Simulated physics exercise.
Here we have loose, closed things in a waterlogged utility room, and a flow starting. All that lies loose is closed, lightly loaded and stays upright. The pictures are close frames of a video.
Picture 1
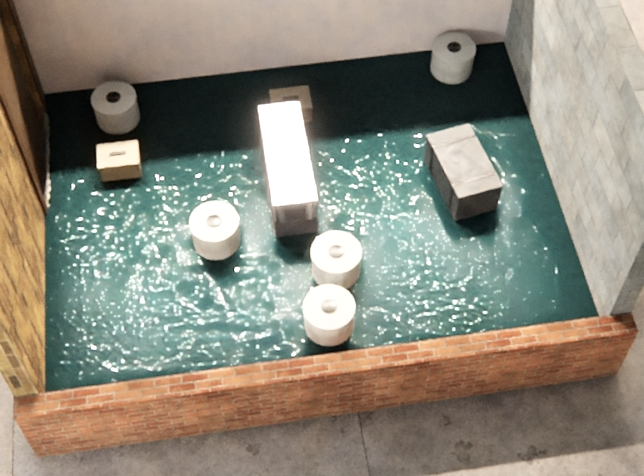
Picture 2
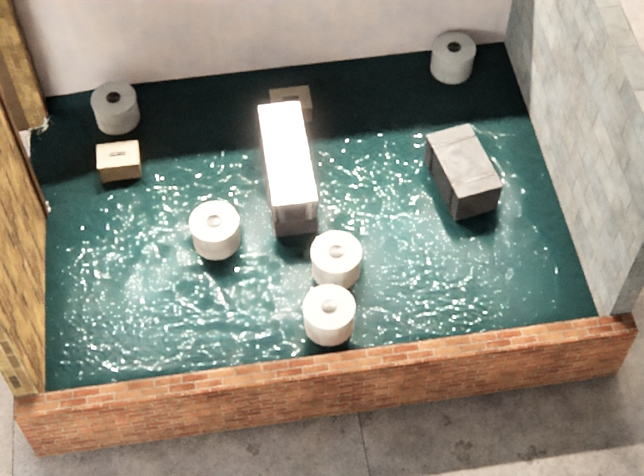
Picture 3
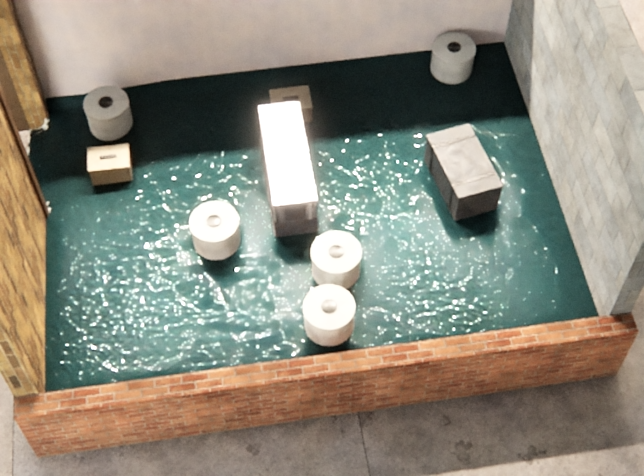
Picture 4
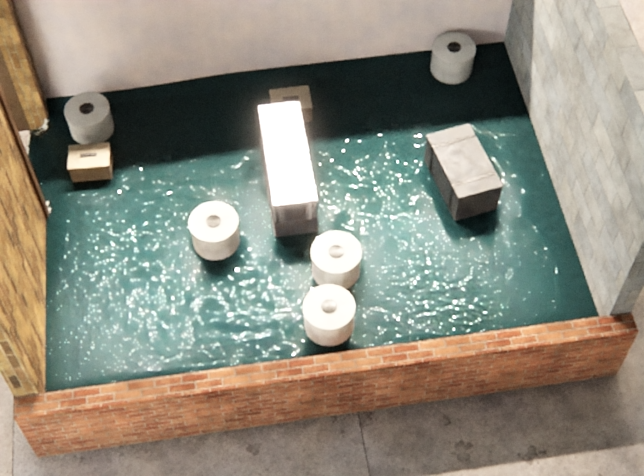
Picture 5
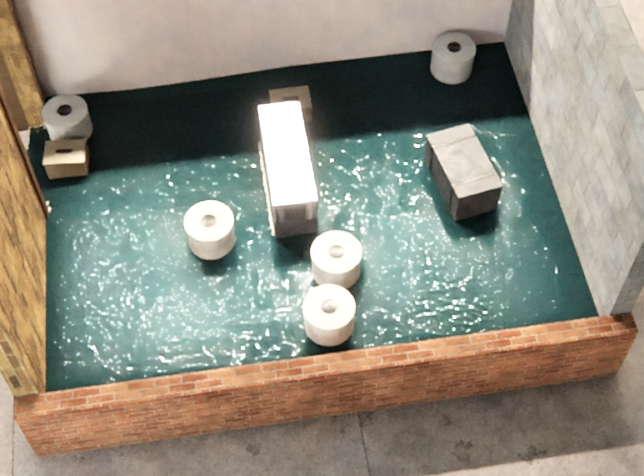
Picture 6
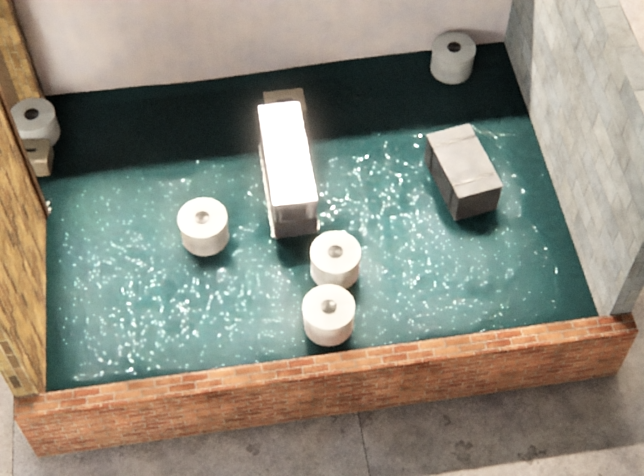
The clip opens on drums and boxes sitting in green water inside a walled room, and a gap appears in the left wall. The grey drum and small tan box at upper left then drift left together into the gap, while a white drum near the middle shifts slightly left.
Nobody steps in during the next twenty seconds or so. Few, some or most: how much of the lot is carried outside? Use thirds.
Share: Two thirds or more.
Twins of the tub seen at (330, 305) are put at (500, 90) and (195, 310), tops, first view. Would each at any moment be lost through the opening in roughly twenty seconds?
In that order: Still in, carried outside.
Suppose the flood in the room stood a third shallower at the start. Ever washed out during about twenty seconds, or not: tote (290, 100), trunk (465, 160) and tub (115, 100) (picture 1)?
One after the other: Carried outside, no, out.
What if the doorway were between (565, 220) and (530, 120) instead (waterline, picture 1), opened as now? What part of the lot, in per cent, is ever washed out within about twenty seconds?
Near 80 in a hundred.
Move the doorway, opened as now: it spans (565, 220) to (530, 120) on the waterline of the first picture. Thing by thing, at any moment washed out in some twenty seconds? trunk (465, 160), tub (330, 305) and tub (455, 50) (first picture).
In turn: Carried outside, out, out.
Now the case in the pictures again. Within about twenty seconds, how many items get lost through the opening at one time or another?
6 of them.
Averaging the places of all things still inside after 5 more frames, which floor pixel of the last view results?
Near (307, 206).
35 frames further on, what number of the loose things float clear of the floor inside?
I count 3.
A moment on, 2 of 8 are out; 6 afloat.
Next, 4 of 8 are out; 4 afloat.
Later, 5 of 8 are out; 3 afloat.
In the end, 6 of 8 are out; 2 afloat.
